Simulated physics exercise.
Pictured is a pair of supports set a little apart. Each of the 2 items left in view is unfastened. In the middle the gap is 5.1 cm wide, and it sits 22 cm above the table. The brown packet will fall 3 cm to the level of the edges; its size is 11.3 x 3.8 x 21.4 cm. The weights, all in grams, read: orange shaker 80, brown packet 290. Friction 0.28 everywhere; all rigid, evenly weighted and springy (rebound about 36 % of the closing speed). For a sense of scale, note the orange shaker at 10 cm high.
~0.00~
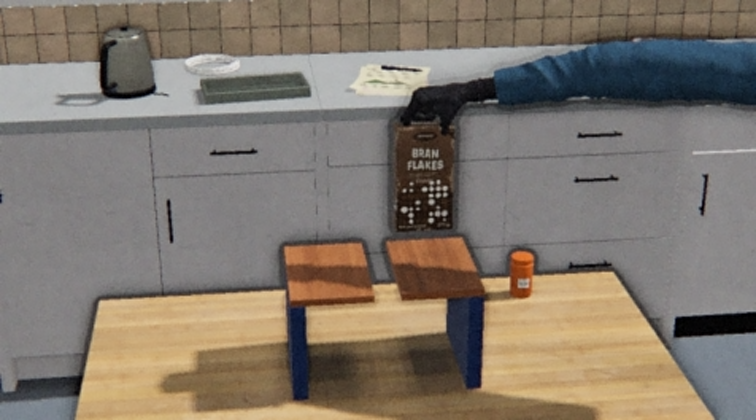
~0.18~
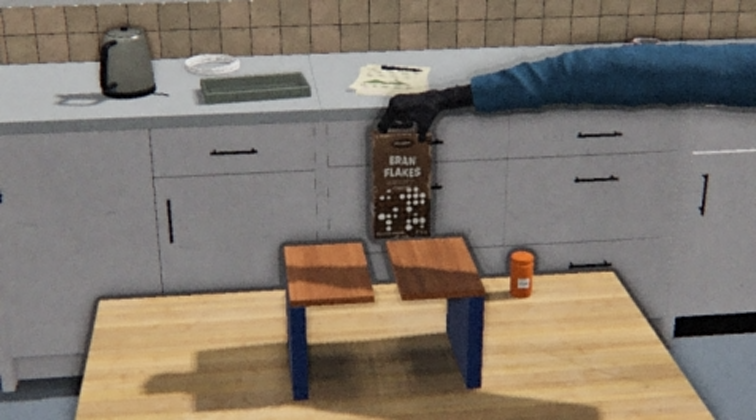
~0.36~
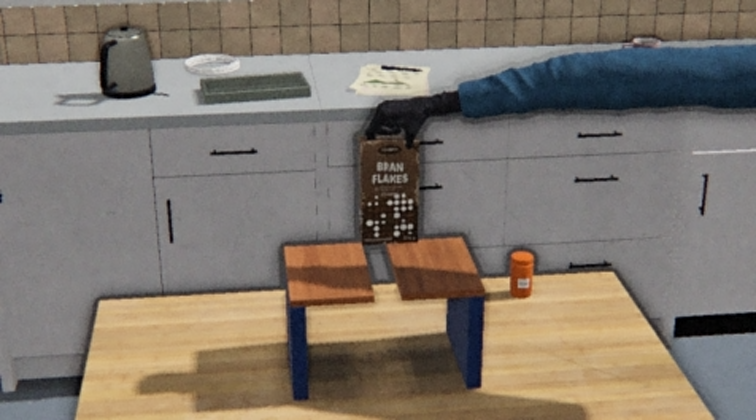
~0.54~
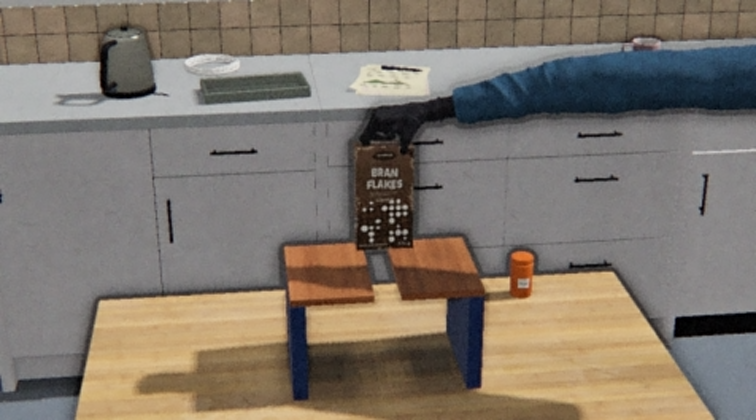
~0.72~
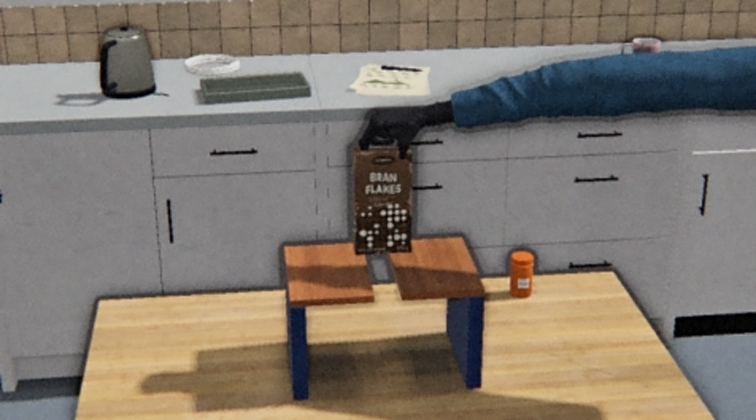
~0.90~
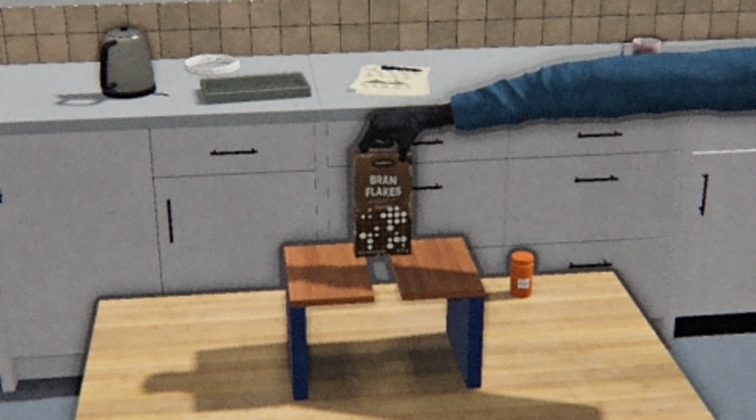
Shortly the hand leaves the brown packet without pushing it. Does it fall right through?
No, it stays on top.
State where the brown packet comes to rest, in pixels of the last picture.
It ends up at about (382, 217).
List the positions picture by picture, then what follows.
In the first picture, 9 cm from its drop point; brown packet (423, 177); orange shaker (521, 275).
In the second picture, 5 cm from its drop point; brown packet (401, 184); orange shaker (521, 275).
In the third picture, 3 cm from its drop point; brown packet (389, 190); orange shaker (521, 275).
In the fourth picture, 2 cm from its drop point; brown packet (384, 196); orange shaker (521, 275).
Held still over the gap; brown packet (382, 200); orange shaker (521, 275), in the fifth picture.
Held still over the gap; brown packet (382, 203); orange shaker (521, 275), in the sixth picture.
By 1.10 s, brown packet 3 cm from its spot near (382, 216).
By 1.20 s, brown packet resting near (380, 215).
When it is over (1.9 s), both within 4 cm of the start. End places, in pixels of the last picture, brown packet near (382, 217). The packet stays on top.
